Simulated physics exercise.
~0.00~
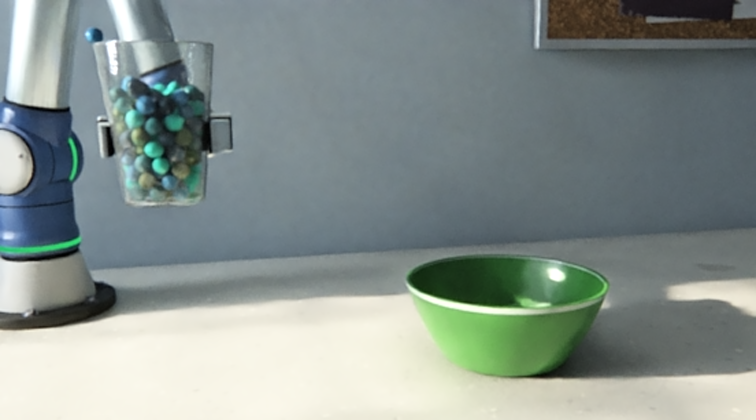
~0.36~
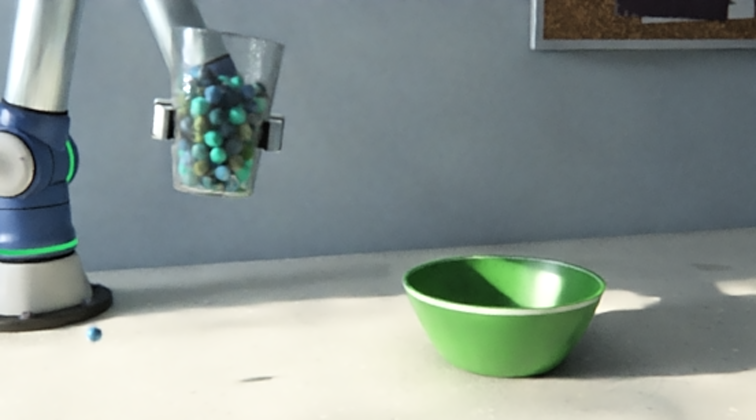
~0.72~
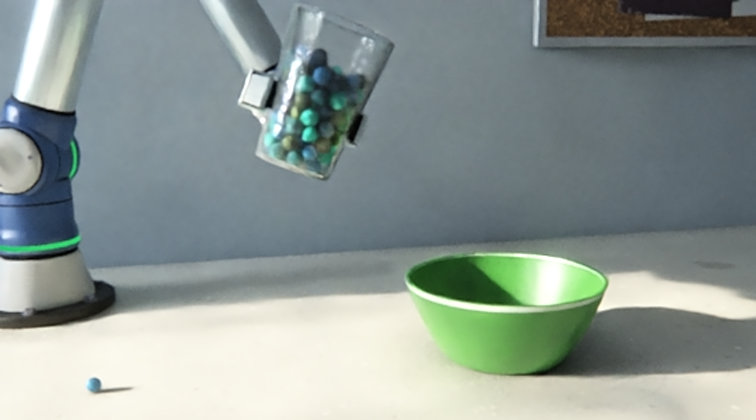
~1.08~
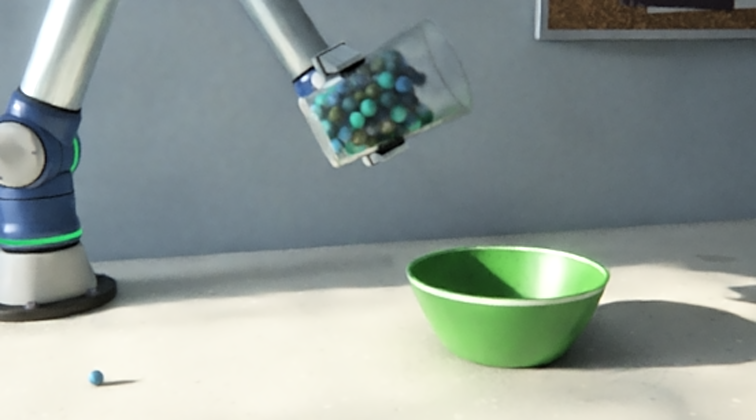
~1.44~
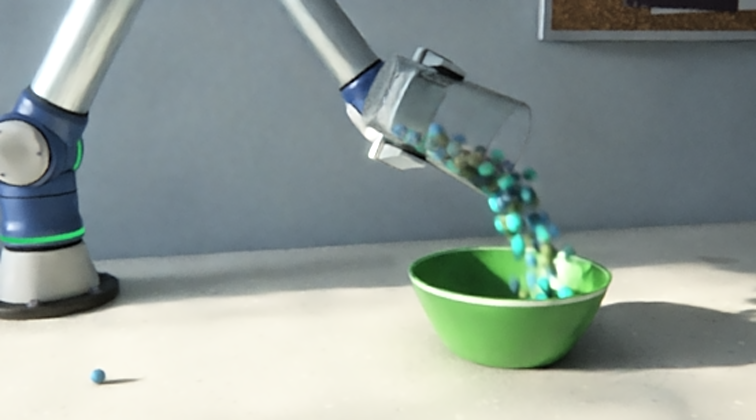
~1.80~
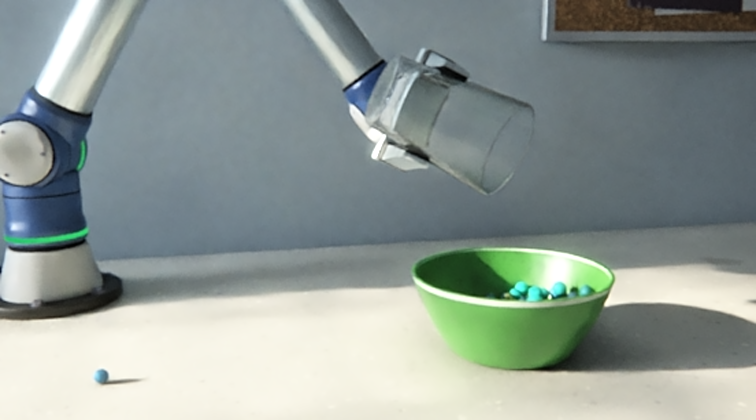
To begin with, a robot arm holds a clear tumbler filled with small round sweets in blues, teals and olive tones, to the left of a green bowl on a pale table. As the arm starts carrying the tumbler right, a single blue sweet drops and comes to rest on the table near the arm's base. The arm keeps moving right and tips the tumbler toward the bowl. Past horizontal, its mouth dips and the sweets pour out in a thick stream. Finally the emptied tumbler hangs tilted above the bowl, where the sweets lie, while the stray one remains outside.
